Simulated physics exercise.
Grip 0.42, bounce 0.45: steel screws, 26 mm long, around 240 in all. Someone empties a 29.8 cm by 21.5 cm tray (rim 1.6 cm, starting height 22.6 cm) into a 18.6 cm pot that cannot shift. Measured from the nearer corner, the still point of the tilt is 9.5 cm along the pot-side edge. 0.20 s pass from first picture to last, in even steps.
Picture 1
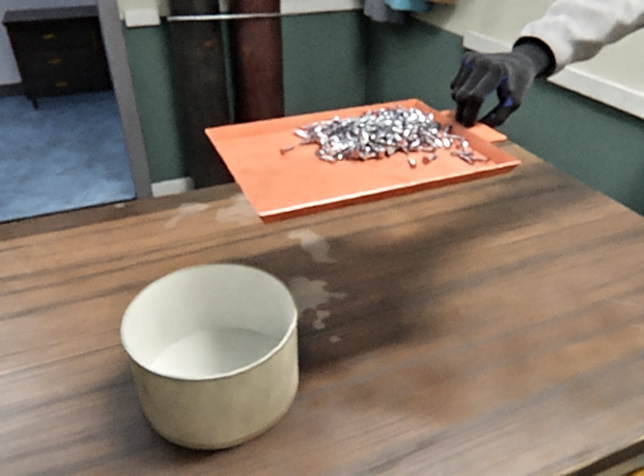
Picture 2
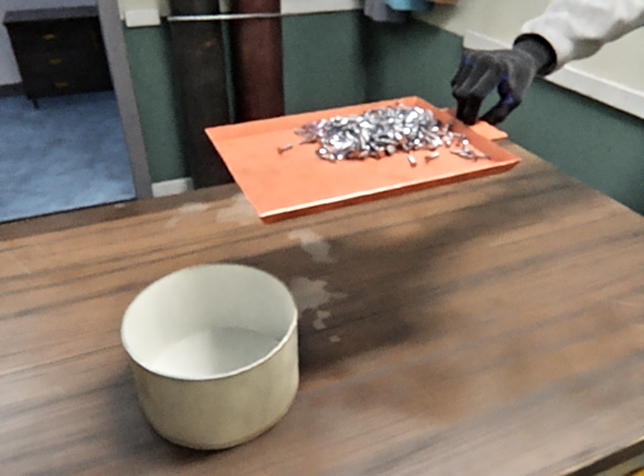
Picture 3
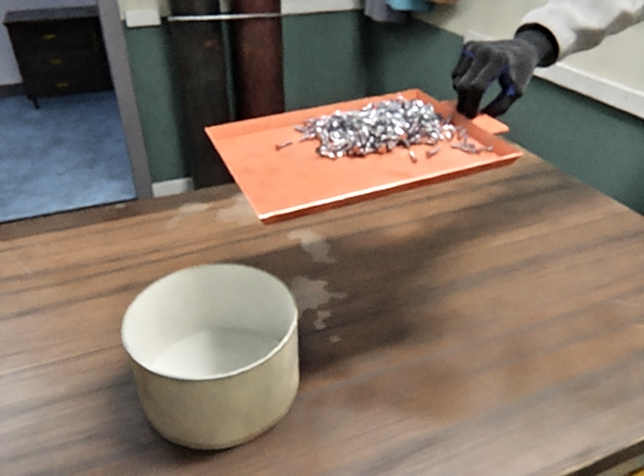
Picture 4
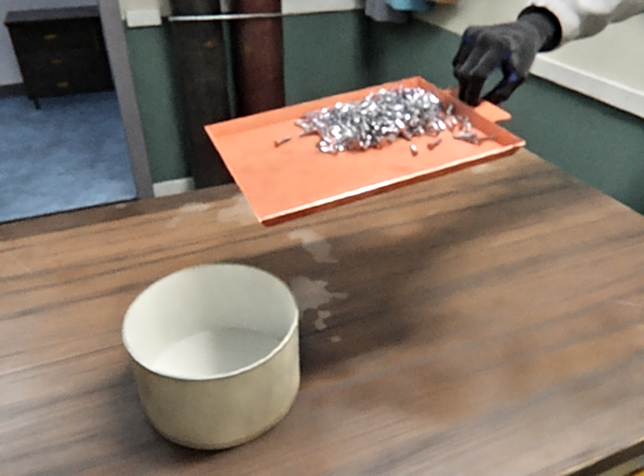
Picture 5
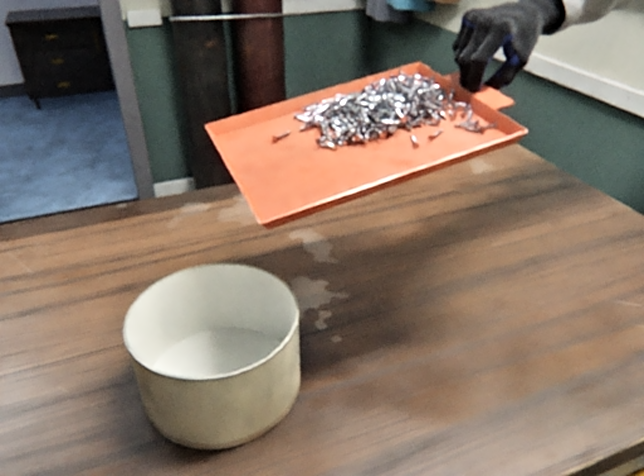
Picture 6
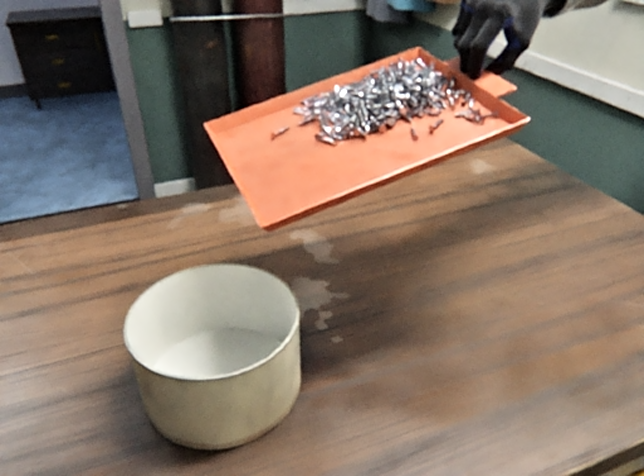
A gloved hand raises the right side of an orange tray holding a pile of screws.
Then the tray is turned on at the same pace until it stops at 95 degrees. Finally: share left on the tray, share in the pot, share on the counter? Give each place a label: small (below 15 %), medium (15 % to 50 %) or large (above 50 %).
Shares by place: Tray small, pot large, counter small.
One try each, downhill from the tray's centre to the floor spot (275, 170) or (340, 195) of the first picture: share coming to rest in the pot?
Approximately 35 percent, then 50 percent.
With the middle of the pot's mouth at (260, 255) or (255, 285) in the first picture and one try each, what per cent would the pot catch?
Roughly 5 per cent, then 35 per cent.
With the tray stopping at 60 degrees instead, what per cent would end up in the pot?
Roughly 85 %.
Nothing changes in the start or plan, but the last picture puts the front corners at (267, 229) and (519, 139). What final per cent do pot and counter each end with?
Pot 55 % / counter 45 %.
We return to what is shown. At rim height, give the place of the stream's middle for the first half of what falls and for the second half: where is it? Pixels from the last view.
Earlier half close to (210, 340), later half at (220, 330) in pixels.
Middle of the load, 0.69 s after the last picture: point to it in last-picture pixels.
Approximately (203, 384) in the final picture.
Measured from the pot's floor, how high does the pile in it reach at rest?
Roughly 4.0 centimetres.
Then, 0.42 s after the last picture, tilt 52 degrees; the tray holds 100 %, the pot 0 %.
Then, 0.69 s after the last picture, tilt 79 degrees; the tray holds 5 %, the pot 75 %.
Then, 1.08 s after the last picture, tilt 95 degrees; the tray holds 0 %, the pot 95 %.
In the end, tray 0 %, pot 95 %, counter 5 %.
